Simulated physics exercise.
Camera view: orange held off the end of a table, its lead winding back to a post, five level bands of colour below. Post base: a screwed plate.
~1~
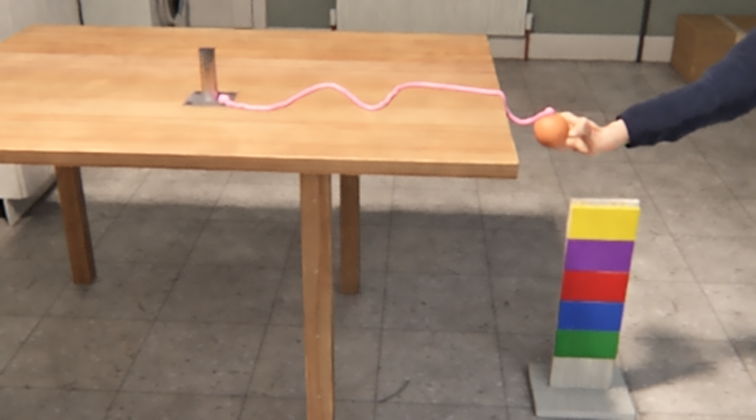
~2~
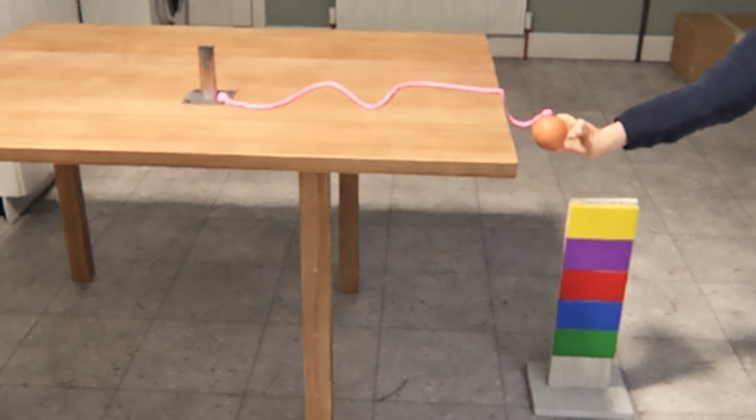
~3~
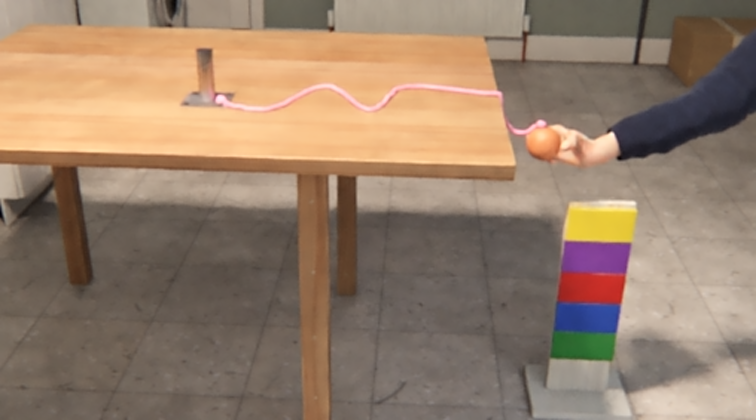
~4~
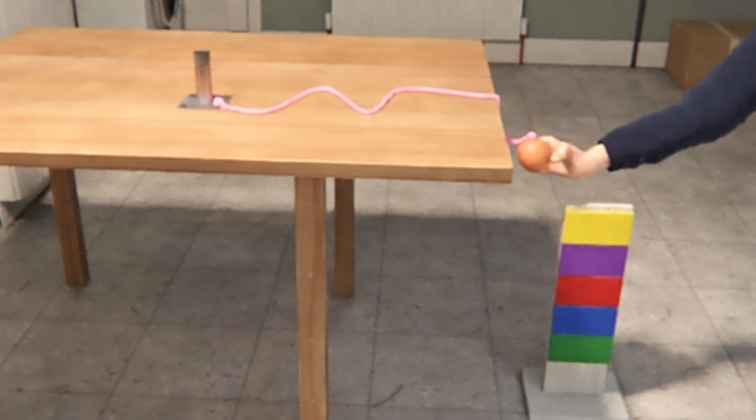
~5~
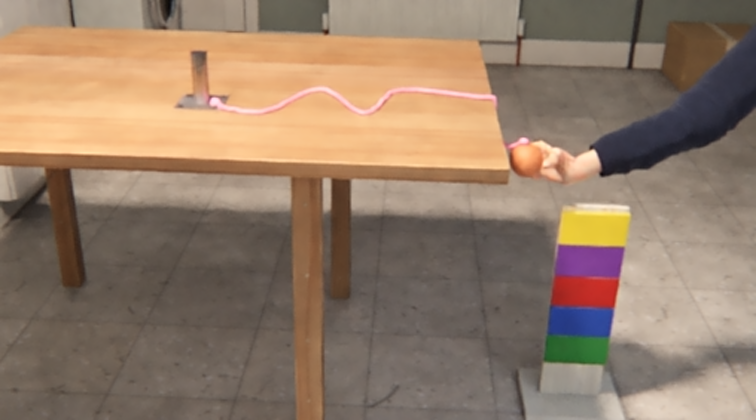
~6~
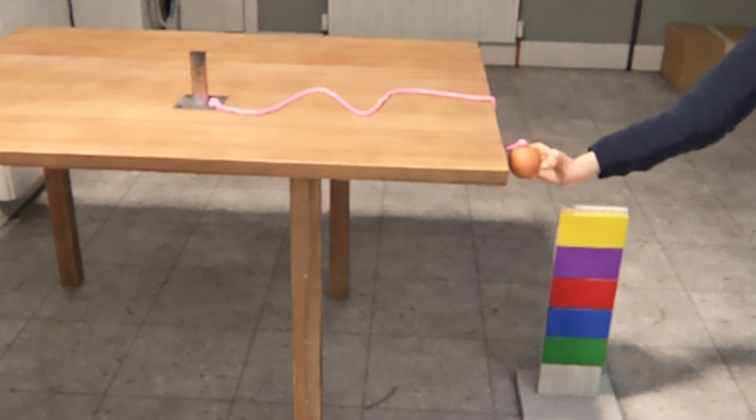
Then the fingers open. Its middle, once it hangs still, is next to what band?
Next to the blue one.
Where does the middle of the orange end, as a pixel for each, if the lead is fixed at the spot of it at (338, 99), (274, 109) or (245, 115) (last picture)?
For the three tries you'd see (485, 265), (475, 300) and (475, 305).
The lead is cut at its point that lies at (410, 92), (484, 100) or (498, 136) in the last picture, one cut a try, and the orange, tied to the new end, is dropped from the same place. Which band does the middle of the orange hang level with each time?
First cut: None, it hangs higher; second: Purple; third: Red.
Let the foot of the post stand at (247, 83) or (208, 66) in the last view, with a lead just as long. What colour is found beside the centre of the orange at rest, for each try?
First try: Green; second try: Red.
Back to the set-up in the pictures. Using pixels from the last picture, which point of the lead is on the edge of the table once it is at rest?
Roughly (378, 107).
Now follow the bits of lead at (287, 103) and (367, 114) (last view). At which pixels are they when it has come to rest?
End points: Roughly (322, 103); roughly (468, 104).
Early on, orange near (482, 309); level with blue.
Midway, orange near (473, 318); level with blue.
Finally, orange near (474, 318); level with blue. At blue.
